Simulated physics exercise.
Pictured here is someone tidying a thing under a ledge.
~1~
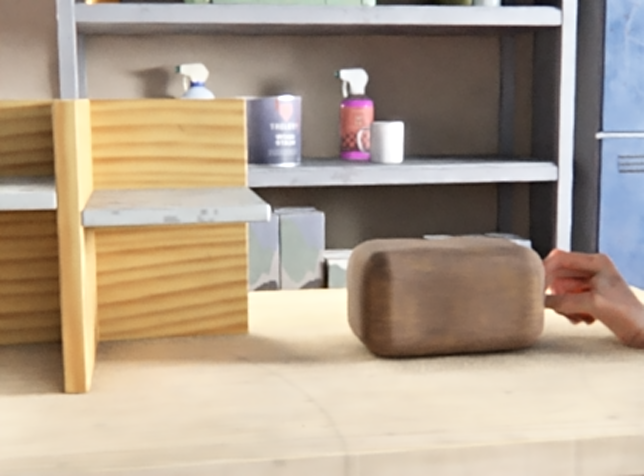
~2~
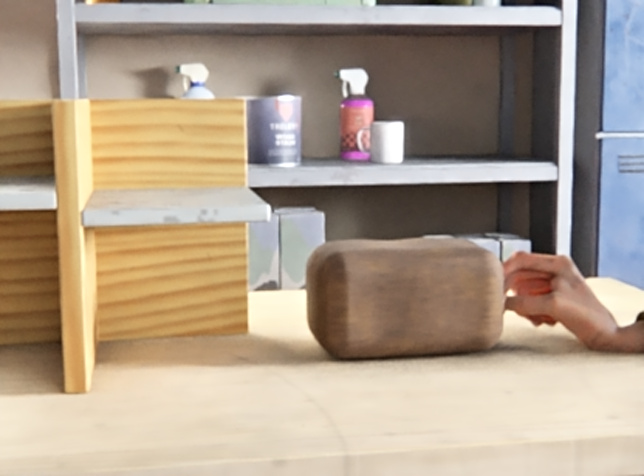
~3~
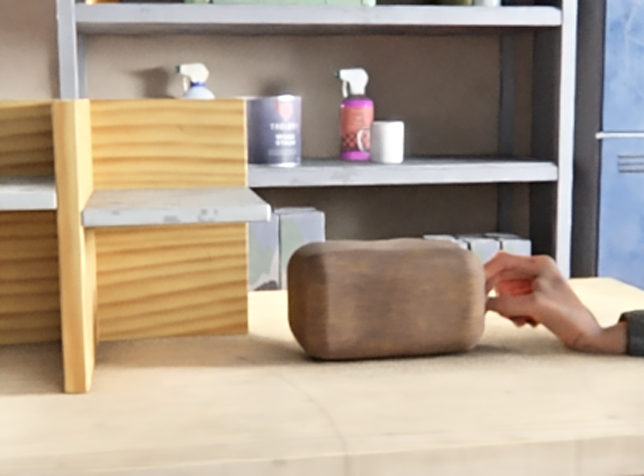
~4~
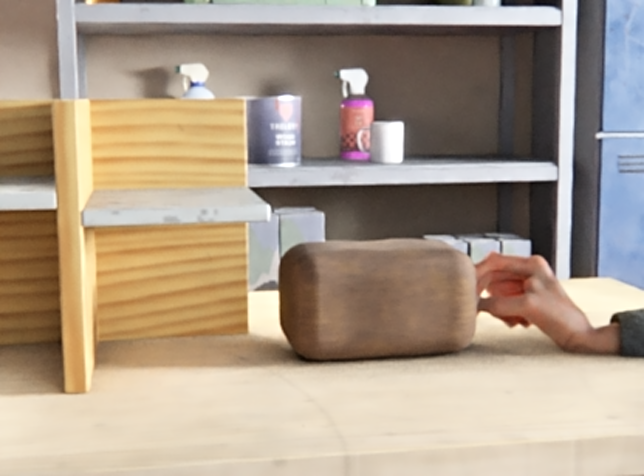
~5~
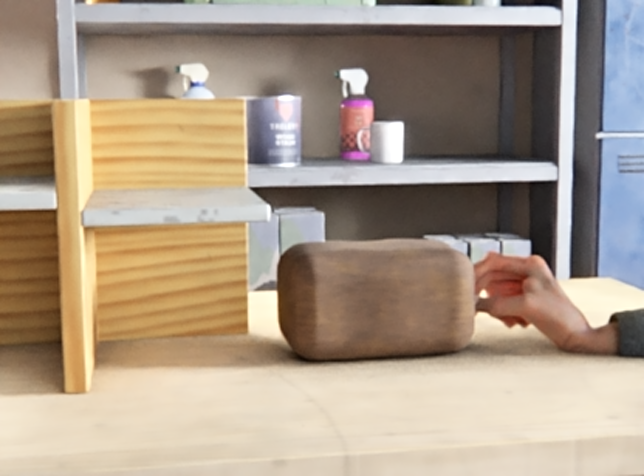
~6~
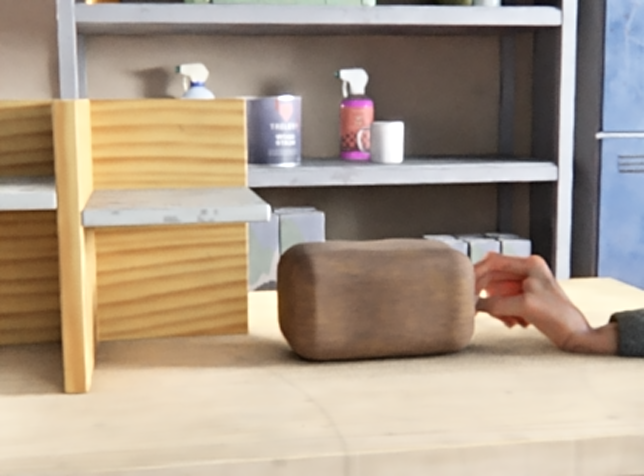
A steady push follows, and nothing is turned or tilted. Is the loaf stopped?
No, it goes under.
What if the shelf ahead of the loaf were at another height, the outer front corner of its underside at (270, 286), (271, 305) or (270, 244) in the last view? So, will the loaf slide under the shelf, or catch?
The loaf gets stuck; gets stuck; goes under.
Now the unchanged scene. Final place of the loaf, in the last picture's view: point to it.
It ends up close to (204, 305).
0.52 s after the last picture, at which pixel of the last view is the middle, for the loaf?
I'd expect it close to (303, 301) in the last view.
Then, 0.52 s later than the last frame, loaf part of the way in near (303, 300).
When it is over, the loaf clears the shelf, near (203, 304).
